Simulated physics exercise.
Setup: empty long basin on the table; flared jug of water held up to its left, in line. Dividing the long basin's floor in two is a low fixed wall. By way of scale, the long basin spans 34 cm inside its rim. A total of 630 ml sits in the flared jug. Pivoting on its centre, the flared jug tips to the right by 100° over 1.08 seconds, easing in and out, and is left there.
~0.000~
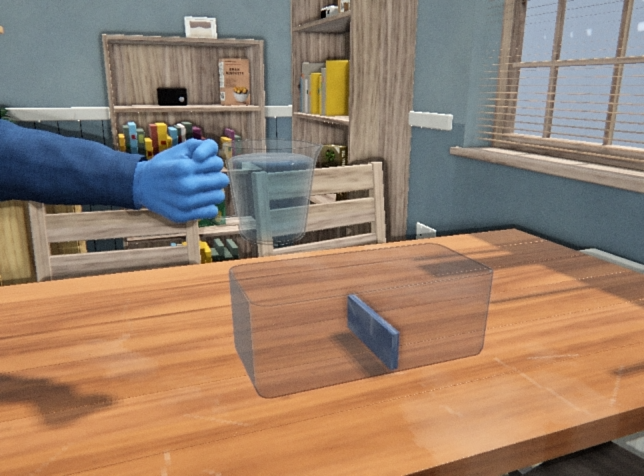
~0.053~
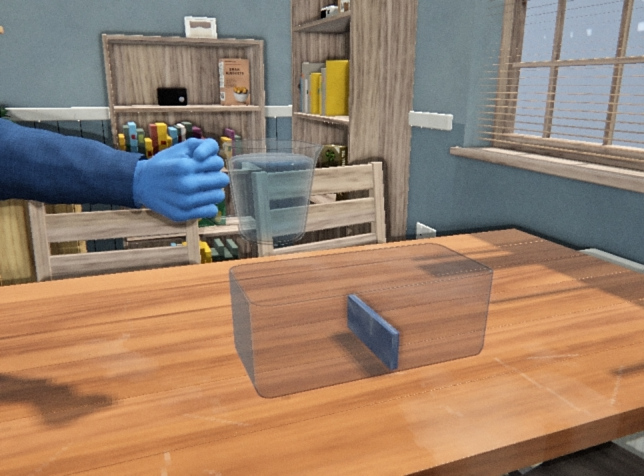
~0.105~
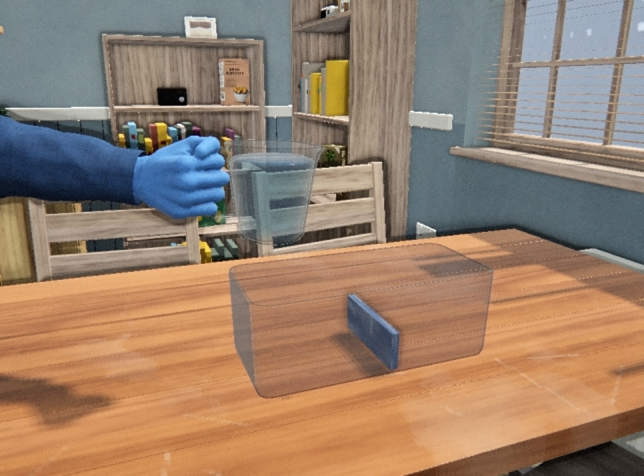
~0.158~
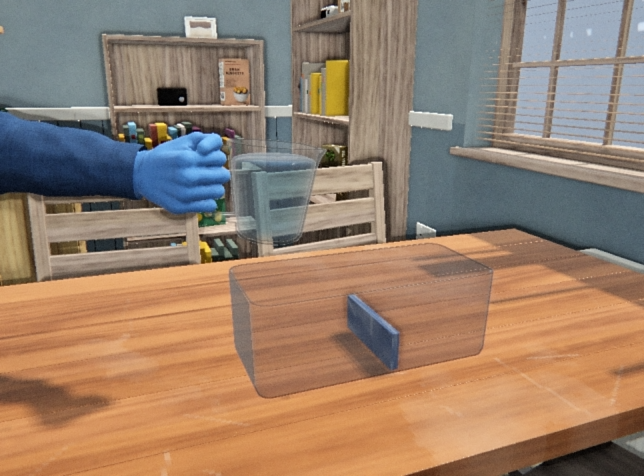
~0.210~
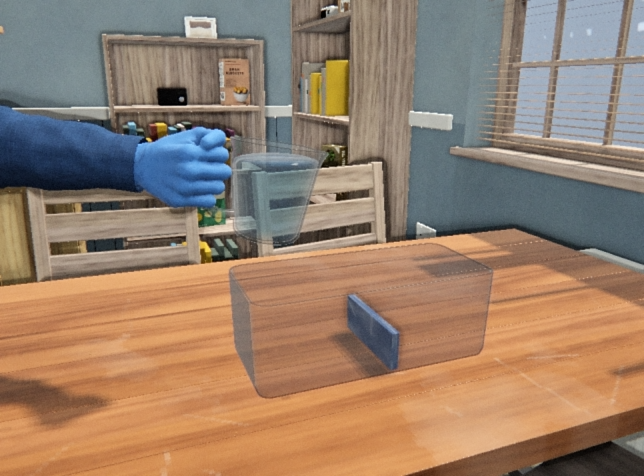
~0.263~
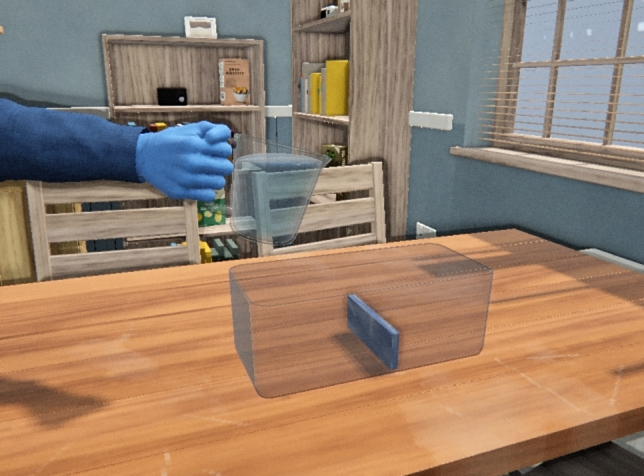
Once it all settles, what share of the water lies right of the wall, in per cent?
38 %.
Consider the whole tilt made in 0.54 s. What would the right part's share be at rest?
Result under that change: Approx. 20 %.
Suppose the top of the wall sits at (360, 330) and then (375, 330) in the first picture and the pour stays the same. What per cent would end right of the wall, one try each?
Some 75 in a hundred, then some 40 in a hundred.
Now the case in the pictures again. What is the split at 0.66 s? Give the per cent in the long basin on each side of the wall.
I'd say some 4 in a hundred on the left and 5 on the right.
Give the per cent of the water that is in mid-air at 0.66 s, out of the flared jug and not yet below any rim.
Roughly 18 percent.
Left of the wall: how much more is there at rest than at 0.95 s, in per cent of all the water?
It comes to near 32 per cent.
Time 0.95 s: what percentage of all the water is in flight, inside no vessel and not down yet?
Estimate: About 16 in a hundred.
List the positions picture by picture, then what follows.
In the first frame, tilt 0°; pouring edge (321, 144); surface from (228, 160) to (310, 157); the long basin's rim runs from (239, 287) to (465, 257); the wall's top is at (372, 313).
In the second frame, tilt 1°; pouring edge (322, 144); surface from (229, 159) to (310, 157).
In the third frame, tilt 2°; pouring edge (323, 146); surface from (229, 160) to (311, 158).
In the fourth frame, tilt 5°; pouring edge (325, 149); surface from (231, 160) to (312, 158).
In the fifth frame, tilt 9°; pouring edge (327, 153); surface from (233, 159) to (316, 159).
In the sixth frame, tilt 14°; pouring edge (330, 157); surface from (236, 161) to (320, 159).
Then, 0.66 s in, the tilt is 67° and 74 per cent is still to pour, 4 is left of the wall and 5 right of it.
Then, 0.95 s in, the tilt is 96° and 21 per cent is still to pour, 29 is left of the wall and 34 right of it.
Then, 1.25 s in, the tilt is 100° and 1 per cent is still to pour, 60 is left of the wall and 37 right of it.
Then, 1.58 s in, the tilt is 100° and 0 per cent is still to pour, 62 is left of the wall and 38 right of it.
Finally, 62 per cent lies left of the wall, 38 right of it and 0 outside.
